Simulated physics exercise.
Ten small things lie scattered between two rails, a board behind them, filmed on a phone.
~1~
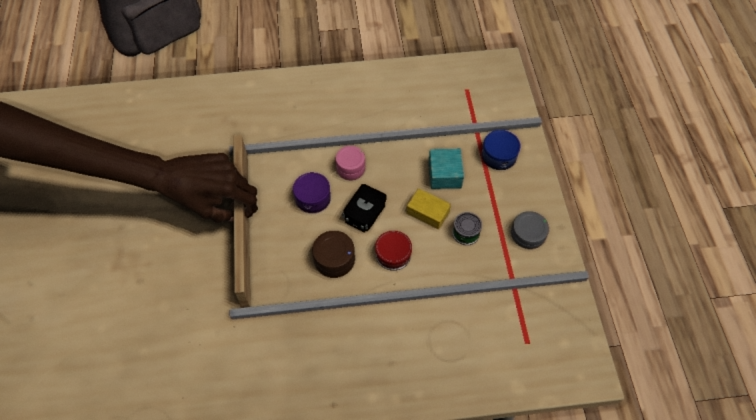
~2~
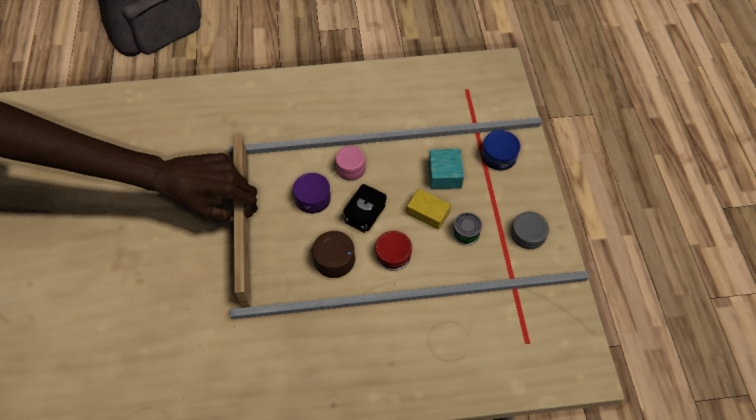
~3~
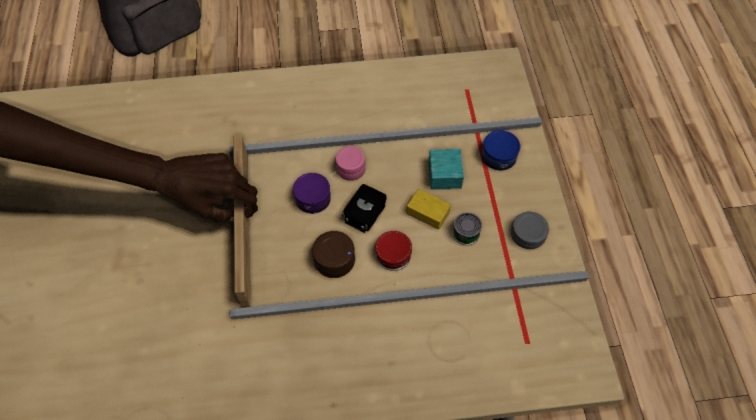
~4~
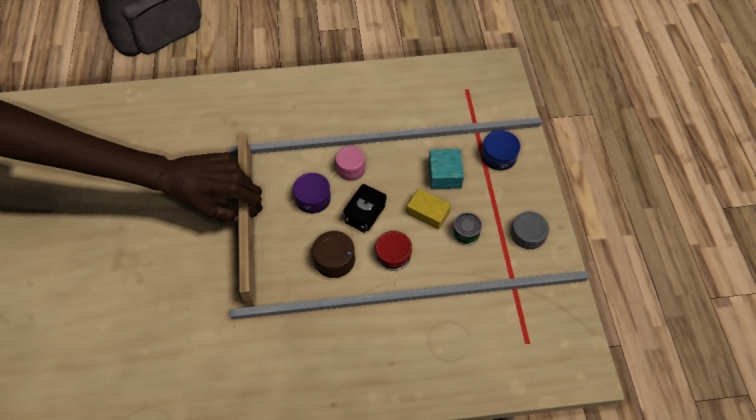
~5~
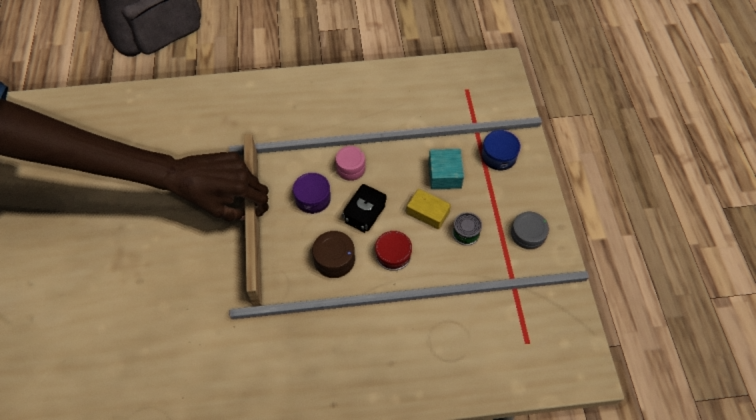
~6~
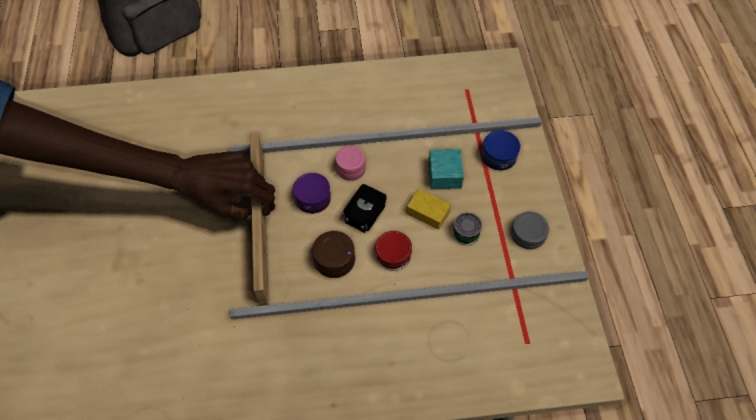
On a pale wooden tabletop, ten small coloured objects lie scattered and still between two grey rails, near a red line. A hand holds a wooden board at the left, still at first, then slides it slightly right.
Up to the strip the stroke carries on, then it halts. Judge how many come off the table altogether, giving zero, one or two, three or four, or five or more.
Lost one or two.
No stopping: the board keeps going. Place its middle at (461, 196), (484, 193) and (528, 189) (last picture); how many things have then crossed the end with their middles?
The counts are 0, 0 and 6, in that order.
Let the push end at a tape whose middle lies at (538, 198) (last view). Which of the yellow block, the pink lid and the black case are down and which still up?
The yellow block comes down, the pink lid is kept, the black case survives.
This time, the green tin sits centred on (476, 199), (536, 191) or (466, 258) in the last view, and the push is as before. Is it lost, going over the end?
Place by place, it goes down, goes down, holds its place.
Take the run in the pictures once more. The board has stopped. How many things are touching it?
That makes 4.
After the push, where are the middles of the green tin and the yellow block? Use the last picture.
You'll find the green tin at roughly (553, 219) and the yellow block at roughly (544, 192).
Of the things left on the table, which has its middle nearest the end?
Ending up nearest is the blue tub.
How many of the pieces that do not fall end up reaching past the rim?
I'd put it at 1.
Soon after, none off yet; grey lid at rest near (530, 230); blue tub at rest near (501, 151); green tin at rest near (467, 229).
By the end, the number that fall off is one or two; fallen, grey lid.
